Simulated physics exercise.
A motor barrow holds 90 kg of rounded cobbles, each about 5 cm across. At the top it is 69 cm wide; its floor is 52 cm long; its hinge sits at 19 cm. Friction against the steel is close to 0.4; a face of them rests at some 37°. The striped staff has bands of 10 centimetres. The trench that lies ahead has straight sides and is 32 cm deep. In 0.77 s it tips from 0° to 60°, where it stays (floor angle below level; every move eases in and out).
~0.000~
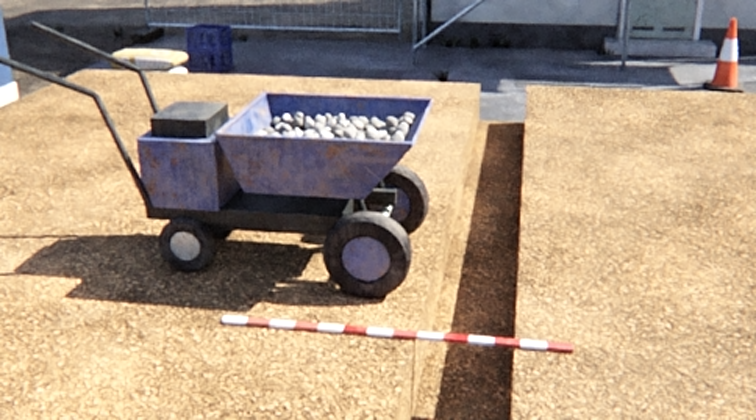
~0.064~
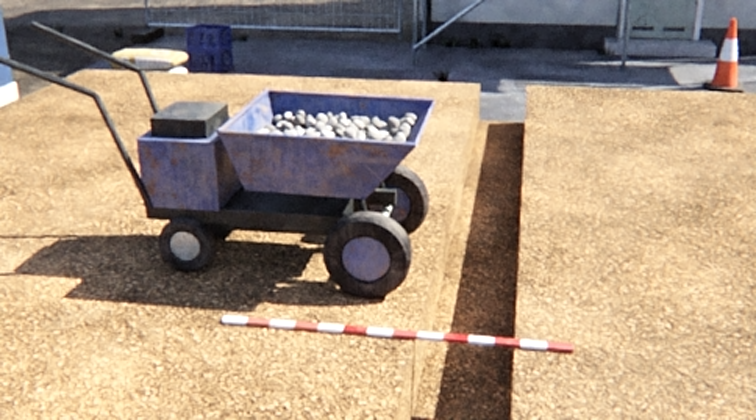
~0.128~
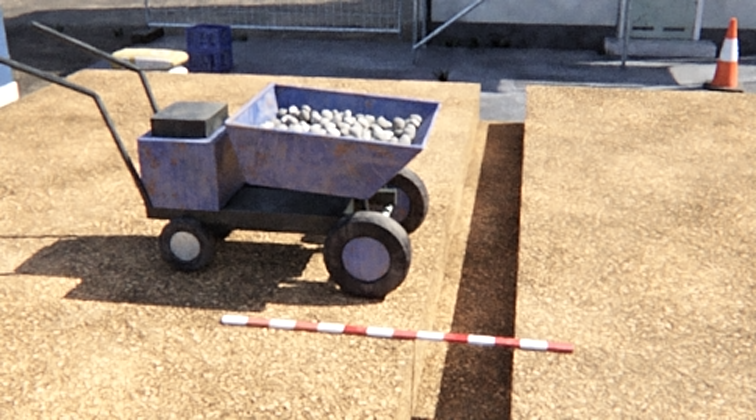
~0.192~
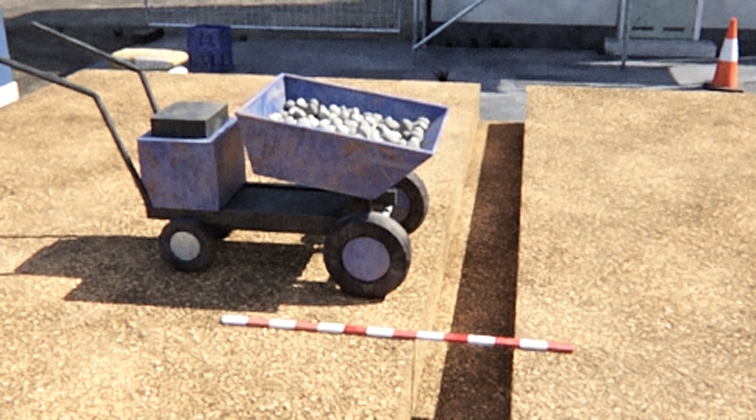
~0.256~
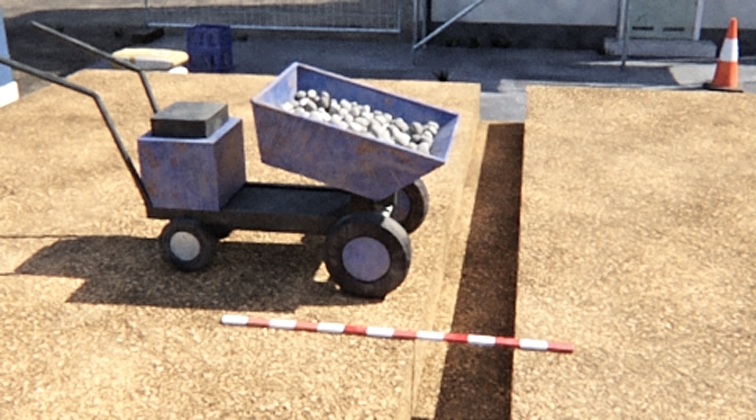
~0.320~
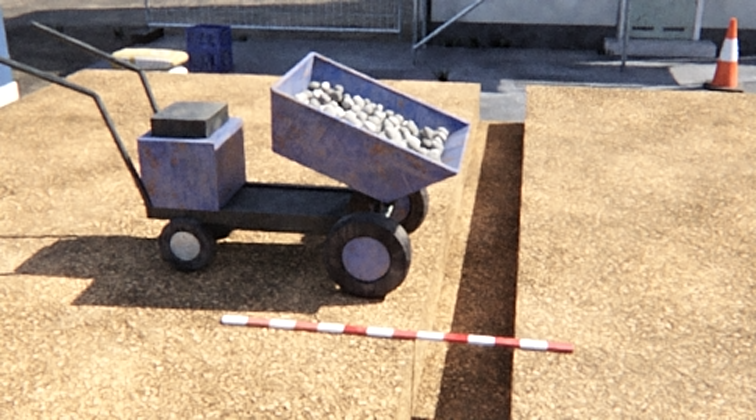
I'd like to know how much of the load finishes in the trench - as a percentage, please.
Somewhere near 32 per cent of it finishes in the trench.
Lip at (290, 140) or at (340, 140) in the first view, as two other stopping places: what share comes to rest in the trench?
First some 45, then 75 per cent.
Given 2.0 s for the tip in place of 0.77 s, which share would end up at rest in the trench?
About 40%.
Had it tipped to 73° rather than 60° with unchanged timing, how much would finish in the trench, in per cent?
It would be close to 25 percent.
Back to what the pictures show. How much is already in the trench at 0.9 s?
Roughly 5 percent of the load.
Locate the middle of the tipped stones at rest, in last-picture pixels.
Resting centre: About (540, 269).
After 0.6 s the floor is at 51°; 100 % in the skip; the foremost stones are at (474, 187).
After 0.9 s the floor is at 60°; 92 % in the skip, 4 % in the trench, 3 % past the trench; the foremost stones are at (540, 240).
After 1.2 s the floor is at 60°; 52 % in the skip, 4 % in the trench, 44 % past the trench; the foremost stones are at (636, 290).
After 3.2 s the floor is at 60°; 19 % in the skip, 32 % in the trench, 49 % past the trench; the foremost stones are past the picture's edge.
